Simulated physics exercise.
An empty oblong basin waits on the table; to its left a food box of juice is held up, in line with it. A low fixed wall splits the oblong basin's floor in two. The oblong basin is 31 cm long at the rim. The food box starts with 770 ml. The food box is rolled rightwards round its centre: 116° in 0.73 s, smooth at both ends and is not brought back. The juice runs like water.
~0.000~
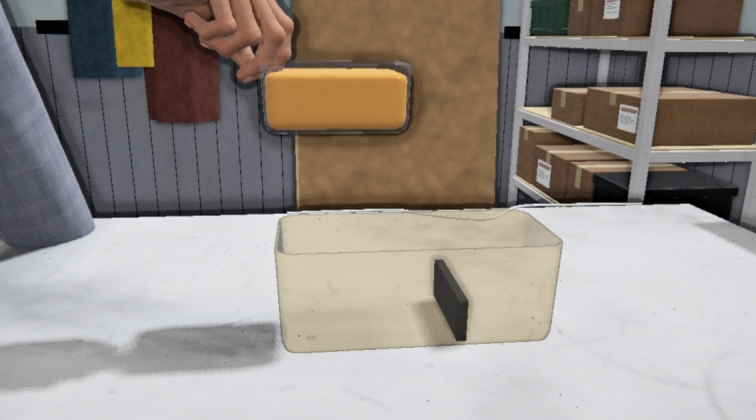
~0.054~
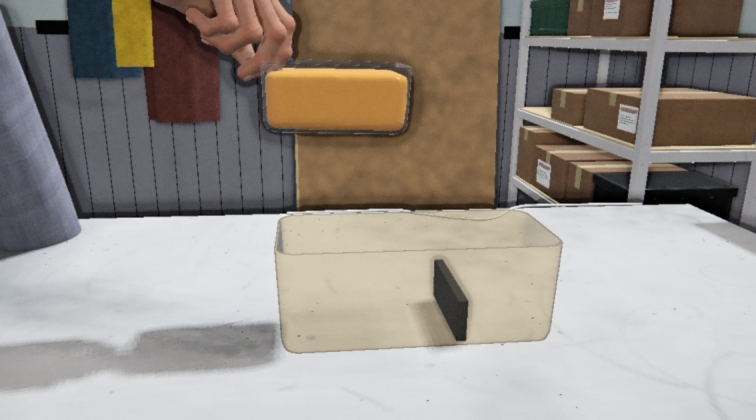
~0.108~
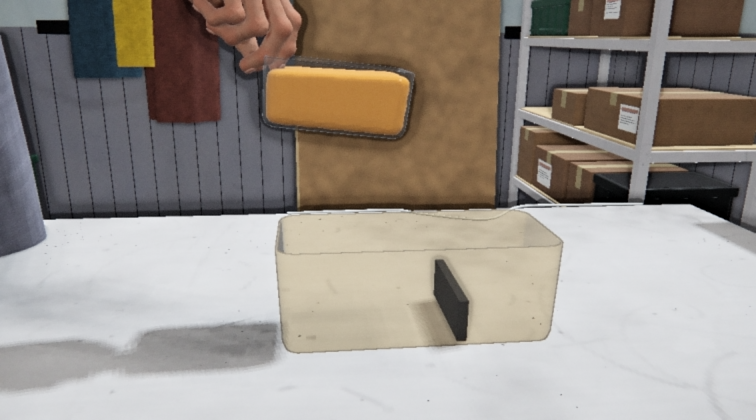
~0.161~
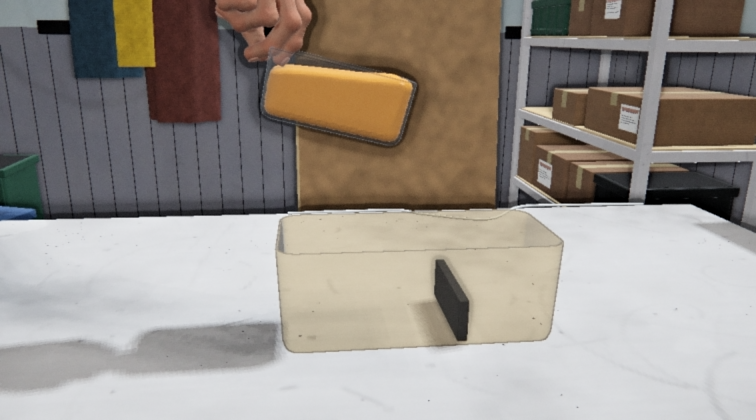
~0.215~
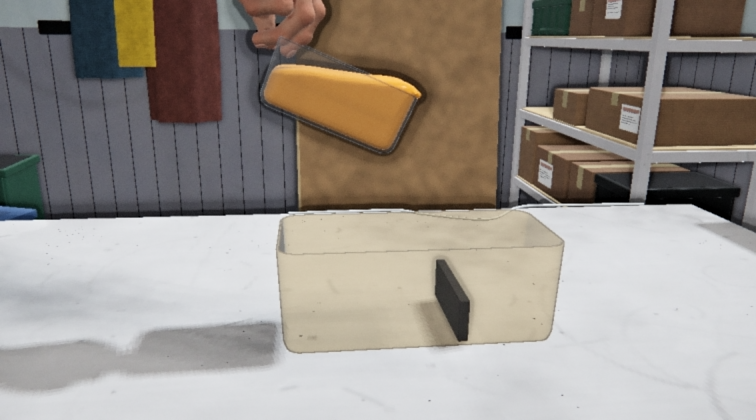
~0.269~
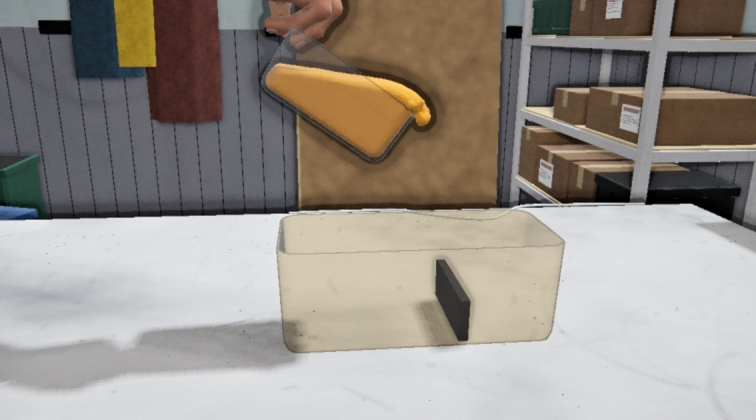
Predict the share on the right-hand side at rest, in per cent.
The far part has some 40 per cent.
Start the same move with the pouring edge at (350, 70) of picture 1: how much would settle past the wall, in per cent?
In that case some 5 per cent.
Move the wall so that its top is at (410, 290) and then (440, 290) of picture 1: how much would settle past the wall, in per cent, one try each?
In turn about 70 and 50 per cent.
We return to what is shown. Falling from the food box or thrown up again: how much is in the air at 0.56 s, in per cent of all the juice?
Near 42 in a hundred.
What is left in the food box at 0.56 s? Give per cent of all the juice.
Near 10 in a hundred.
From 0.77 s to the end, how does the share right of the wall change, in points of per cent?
The share moves up, by some 2 per cent.
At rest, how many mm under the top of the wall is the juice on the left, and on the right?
Left about 36 mm, right about 26 mm.
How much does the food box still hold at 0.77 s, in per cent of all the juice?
Some 1 per cent.
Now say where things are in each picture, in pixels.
The first frame shows tilt 0°; pouring edge (404, 66); surface from (267, 73) to (401, 74); the oblong basin's rim runs from (278, 235) to (543, 228); the wall's top is at (450, 280).
The second frame shows tilt 2°; pouring edge (404, 68); surface from (267, 73) to (401, 74).
The third frame shows tilt 6°; pouring edge (406, 73); surface from (269, 70) to (403, 77).
The fourth frame shows tilt 13°; pouring edge (408, 83); surface from (271, 70) to (406, 79).
The fifth frame shows tilt 23°; pouring edge (410, 95); surface from (273, 69) to (408, 89); 4 per cent is over the edge.
The sixth frame shows tilt 35°; pouring edge (408, 110); surface from (269, 68) to (395, 92); 10 per cent is over the edge.
By 0.56 s the tilt is 101° and 10 per cent is still to pour, 8 is left of the wall and 37 right of it.
By 0.77 s the tilt is 116° and 1 per cent is still to pour, 42 is left of the wall and 38 right of it.
By 0.99 s the tilt is 116° and 0 per cent is still to pour, 48 is left of the wall and 40 right of it.
By 1.23 s the tilt is 116° and 0 per cent is still to pour, 49 is left of the wall and 40 right of it.
At rest 49 per cent lies left of the wall, 40 right of it and 11 outside.
